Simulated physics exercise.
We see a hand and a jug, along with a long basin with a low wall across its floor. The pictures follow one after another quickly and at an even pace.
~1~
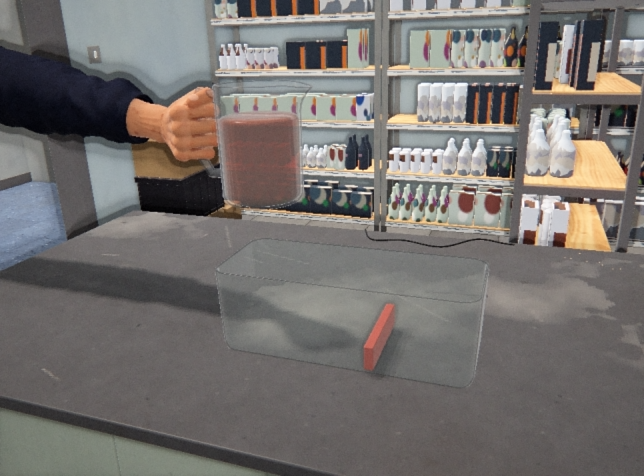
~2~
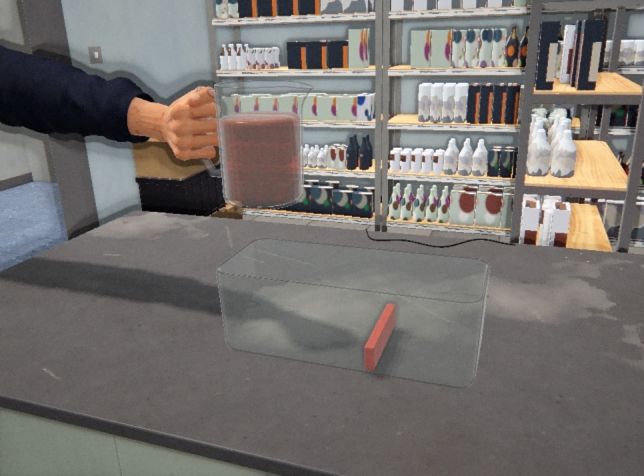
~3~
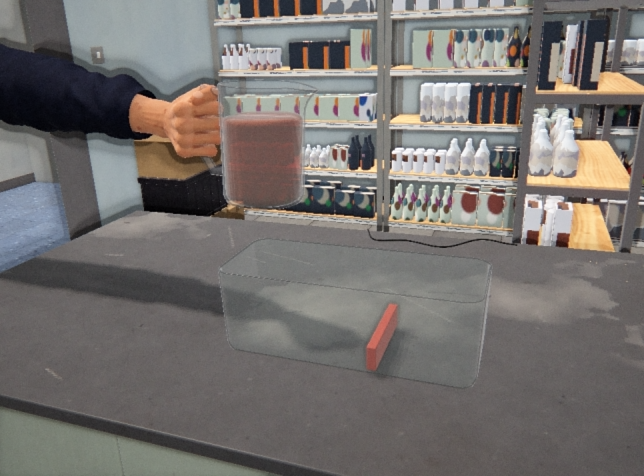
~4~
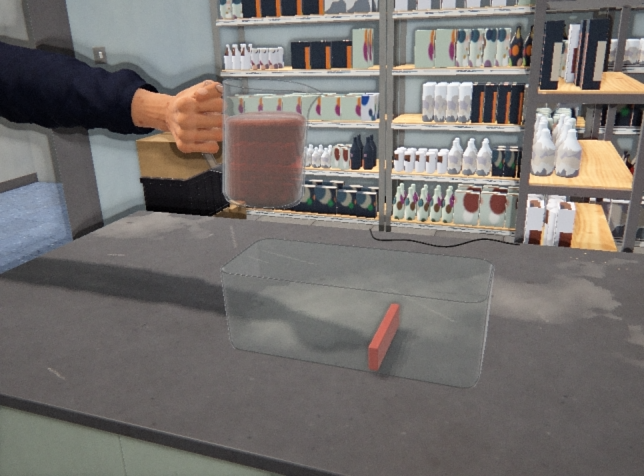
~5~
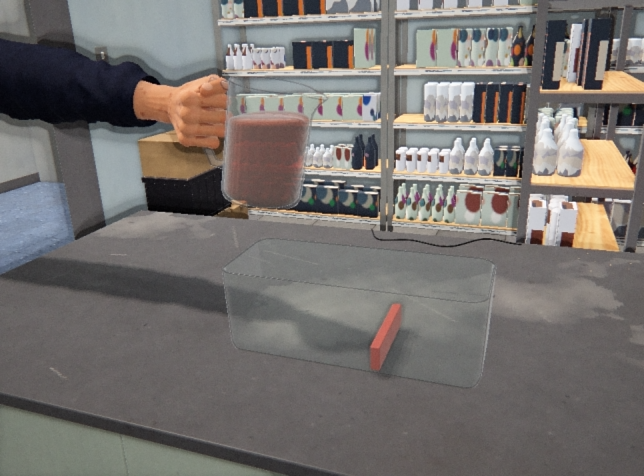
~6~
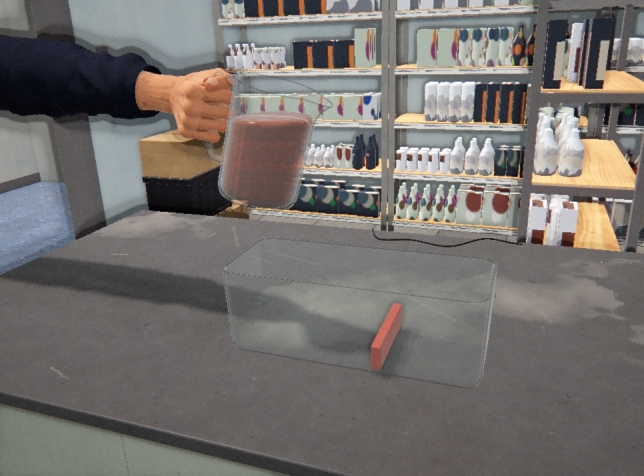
In a room with stocked shelves, a hand holds a clear jug of reddish liquid above a long transparent basin with a low red wall across its floor, then gradually tilts the jug slightly to the right.
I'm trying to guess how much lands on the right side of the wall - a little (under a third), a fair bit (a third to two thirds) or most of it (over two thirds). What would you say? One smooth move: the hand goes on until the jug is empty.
I would say a fair bit, a third to two thirds.
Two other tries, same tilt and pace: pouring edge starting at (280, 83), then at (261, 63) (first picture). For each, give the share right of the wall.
Roughly 10 per cent, and 10 per cent.
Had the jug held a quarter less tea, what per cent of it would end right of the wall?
Estimated share: Around 40 %.
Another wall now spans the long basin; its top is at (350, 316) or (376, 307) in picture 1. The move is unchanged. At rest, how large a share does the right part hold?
It would come to roughly 90 per cent the first time and roughly 55 per cent the second.
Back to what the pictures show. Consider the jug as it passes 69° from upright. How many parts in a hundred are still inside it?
Still holding around 90 %, give or take.
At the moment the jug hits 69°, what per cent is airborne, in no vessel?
That comes to near 10 percent.
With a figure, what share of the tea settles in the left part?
Close to 45 in a hundred.
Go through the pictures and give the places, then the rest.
In the first frame, tilt 0°; pouring edge (312, 86); surface from (225, 115) to (297, 117); the long basin's rim runs from (235, 255) to (485, 282); the wall's top is at (380, 325).
In the second frame, tilt 1°; pouring edge (313, 87); surface from (226, 115) to (298, 117).
In the third frame, tilt 3°; pouring edge (317, 89); surface from (229, 116) to (301, 118).
In the fourth frame, tilt 6°; pouring edge (322, 93); surface from (233, 116) to (305, 118).
In the fifth frame, tilt 11°; pouring edge (328, 98); surface from (235, 117) to (309, 118).
In the sixth frame, tilt 16°; pouring edge (333, 105); surface from (237, 124) to (313, 119).
A moment on, the tilt is 69° and 90 per cent is still to pour, 0 is left of the wall and 0 right of it.
Next, the tilt is 95° and 47 per cent is still to pour, 8 is left of the wall and 23 right of it.
Then the tilt is 97° and 13 per cent is still to pour, 23 is left of the wall and 56 right of it.
Later the tilt is 97° and 3 per cent is still to pour, 38 is left of the wall and 56 right of it.
In the end 45 per cent lies left of the wall, 53 right of it and 1 outside.
